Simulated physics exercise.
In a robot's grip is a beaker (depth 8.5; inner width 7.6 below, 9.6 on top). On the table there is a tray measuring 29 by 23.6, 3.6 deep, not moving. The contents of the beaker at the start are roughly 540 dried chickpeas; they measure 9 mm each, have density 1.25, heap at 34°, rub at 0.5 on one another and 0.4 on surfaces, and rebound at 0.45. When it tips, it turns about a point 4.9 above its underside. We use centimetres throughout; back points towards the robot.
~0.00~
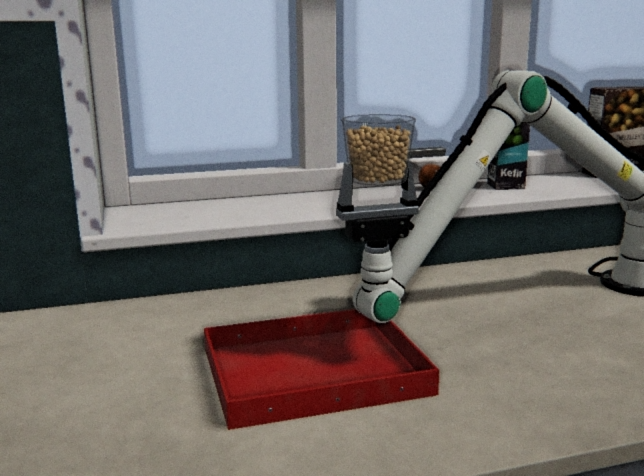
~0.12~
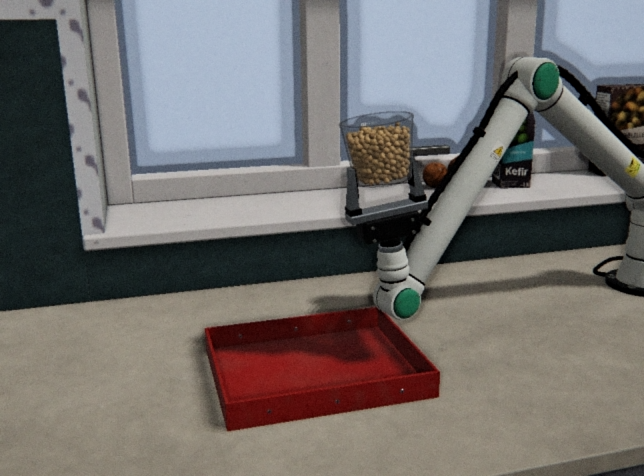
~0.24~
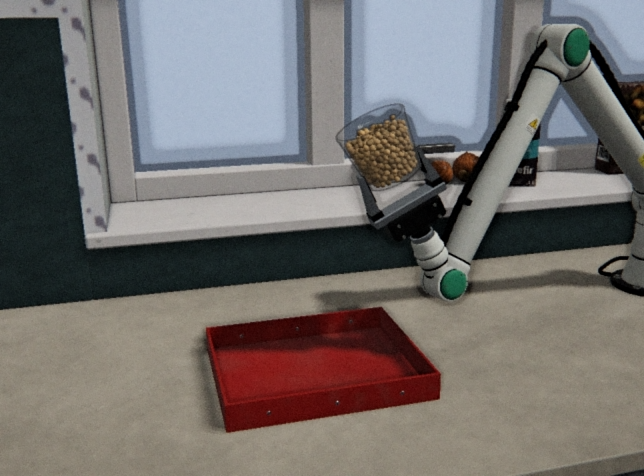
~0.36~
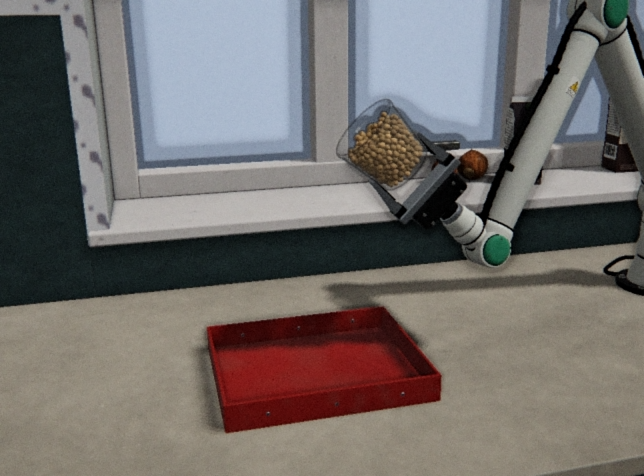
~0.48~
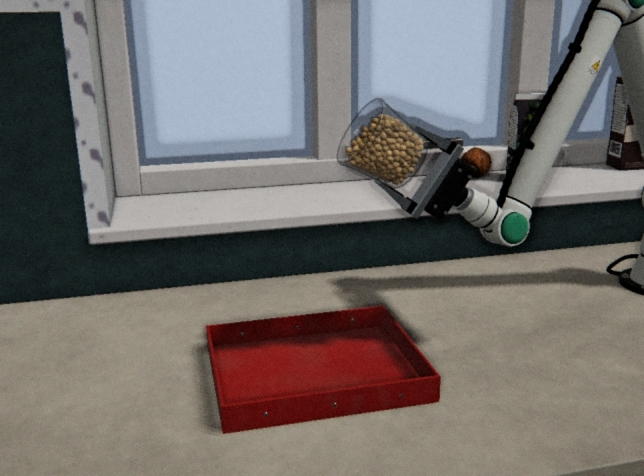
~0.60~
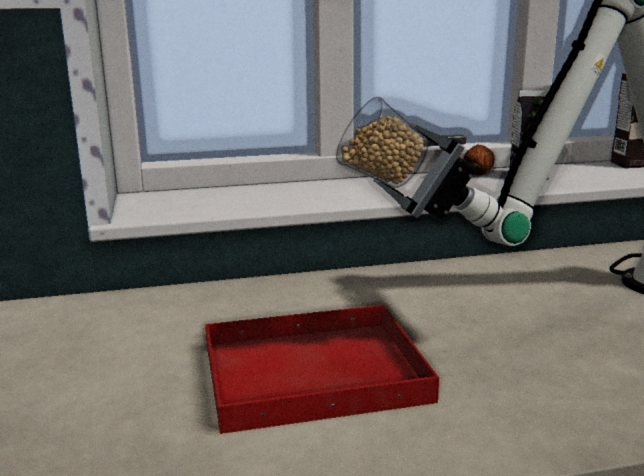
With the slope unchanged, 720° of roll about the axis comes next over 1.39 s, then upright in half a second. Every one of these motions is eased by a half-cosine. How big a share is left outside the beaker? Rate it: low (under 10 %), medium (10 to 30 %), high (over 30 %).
Rating: Low.
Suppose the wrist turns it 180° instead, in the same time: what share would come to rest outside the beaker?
Roughly 5 %.
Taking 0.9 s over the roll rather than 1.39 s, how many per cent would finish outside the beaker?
Then about 5 per cent.
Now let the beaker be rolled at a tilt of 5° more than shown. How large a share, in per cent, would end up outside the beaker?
10 per cent or so.
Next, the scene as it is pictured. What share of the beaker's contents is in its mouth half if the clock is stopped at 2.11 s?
It comes to around 45 per cent, more or less.
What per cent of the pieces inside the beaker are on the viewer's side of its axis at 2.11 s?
Roughly 55 per cent.
By 1.36 s, tipped 56°, highest piece 39 above the table; 531 in the beaker, 6 in the tray, 7 in flight or on a rim.
By 2.11 s, tipped 48°, highest piece 37 above the table; 521 in the beaker, 18 in the tray, 2 on the table or floor, 3 in flight or on a rim.
By 2.69 s, upright, highest piece 38 above the table; 520 in the beaker, 22 in the tray, 2 on the table or floor.
By 3.39 s, upright, highest piece 38 above the table; 520 in the beaker, 22 in the tray, 2 on the table or floor.
Final count, 520 in the beaker, 22 in the tray, 2 on the table or floor. That is 4 % outside the beaker.
